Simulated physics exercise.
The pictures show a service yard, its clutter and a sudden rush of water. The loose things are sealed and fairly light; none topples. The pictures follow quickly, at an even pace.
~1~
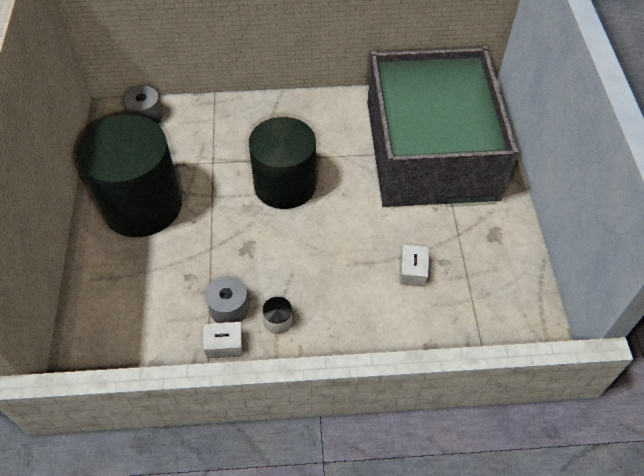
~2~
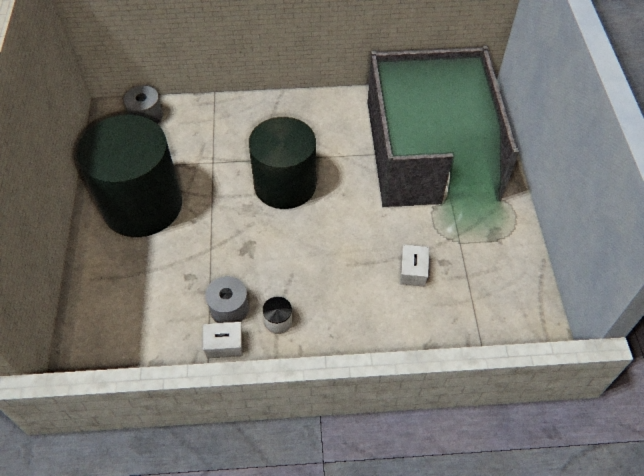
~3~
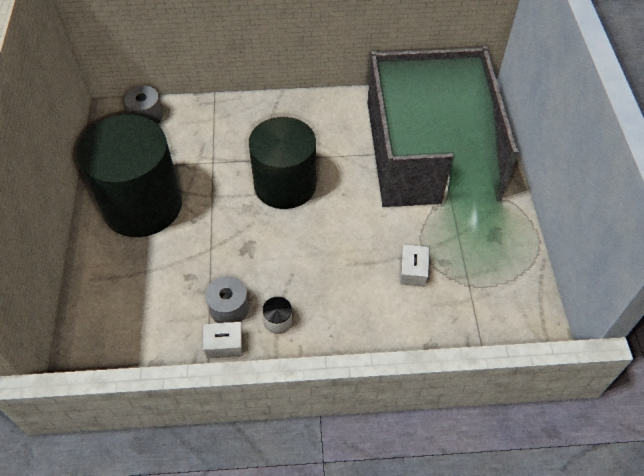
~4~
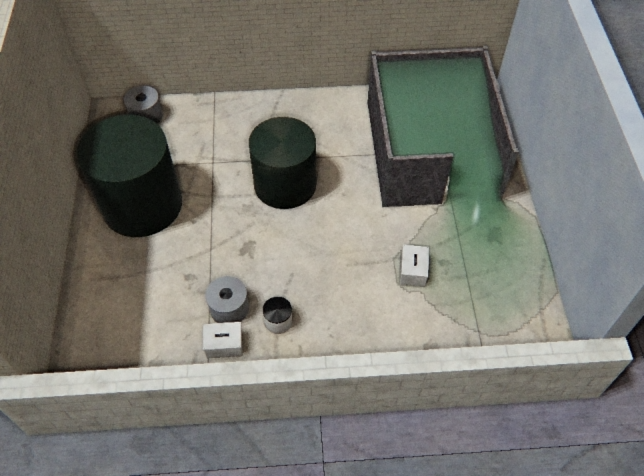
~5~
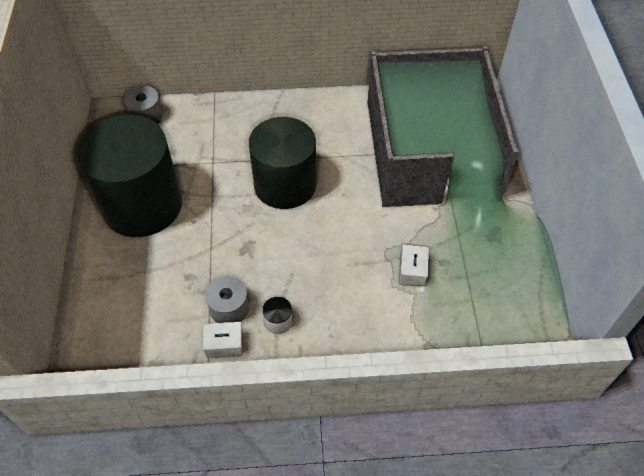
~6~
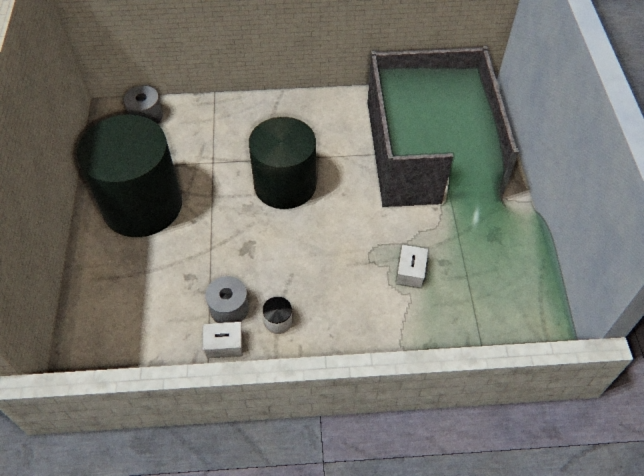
We see a walled yard with dark green cylinders, small grey and white objects, and a tank of green water; water pours through an opening in the tank's front and spreads across the right side, surrounding a white block.
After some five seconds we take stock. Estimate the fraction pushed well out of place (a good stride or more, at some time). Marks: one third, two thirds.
Share: Two thirds or above.
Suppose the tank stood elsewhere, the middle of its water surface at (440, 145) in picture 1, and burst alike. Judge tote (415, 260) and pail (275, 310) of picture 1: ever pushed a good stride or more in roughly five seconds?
In that order: No, shifted that much.
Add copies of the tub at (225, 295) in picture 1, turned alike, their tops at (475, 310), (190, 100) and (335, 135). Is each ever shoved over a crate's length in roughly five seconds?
In turn: Yes, less than that, no.
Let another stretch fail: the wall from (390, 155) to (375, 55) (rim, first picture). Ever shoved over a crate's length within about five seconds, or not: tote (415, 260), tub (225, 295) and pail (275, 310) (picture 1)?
In turn: Not that far, shifted that much, yes.
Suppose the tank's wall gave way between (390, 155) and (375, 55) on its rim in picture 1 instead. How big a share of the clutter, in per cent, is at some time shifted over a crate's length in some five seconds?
Close to 80 %.
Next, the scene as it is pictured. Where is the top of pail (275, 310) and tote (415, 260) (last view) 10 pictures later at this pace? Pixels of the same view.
Near (255, 284) and (377, 268).
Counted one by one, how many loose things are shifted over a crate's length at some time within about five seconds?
I count 4.
A moment on, 0 of 5 are well off their spots; 0 afloat.
Next, 0 of 5 are well off their spots; 1 afloat.
Later, 4 of 5 are well off their spots; 2 afloat.
In the end, 4 of 5 are well off their spots, and 4 have been at some point; 3 afloat.
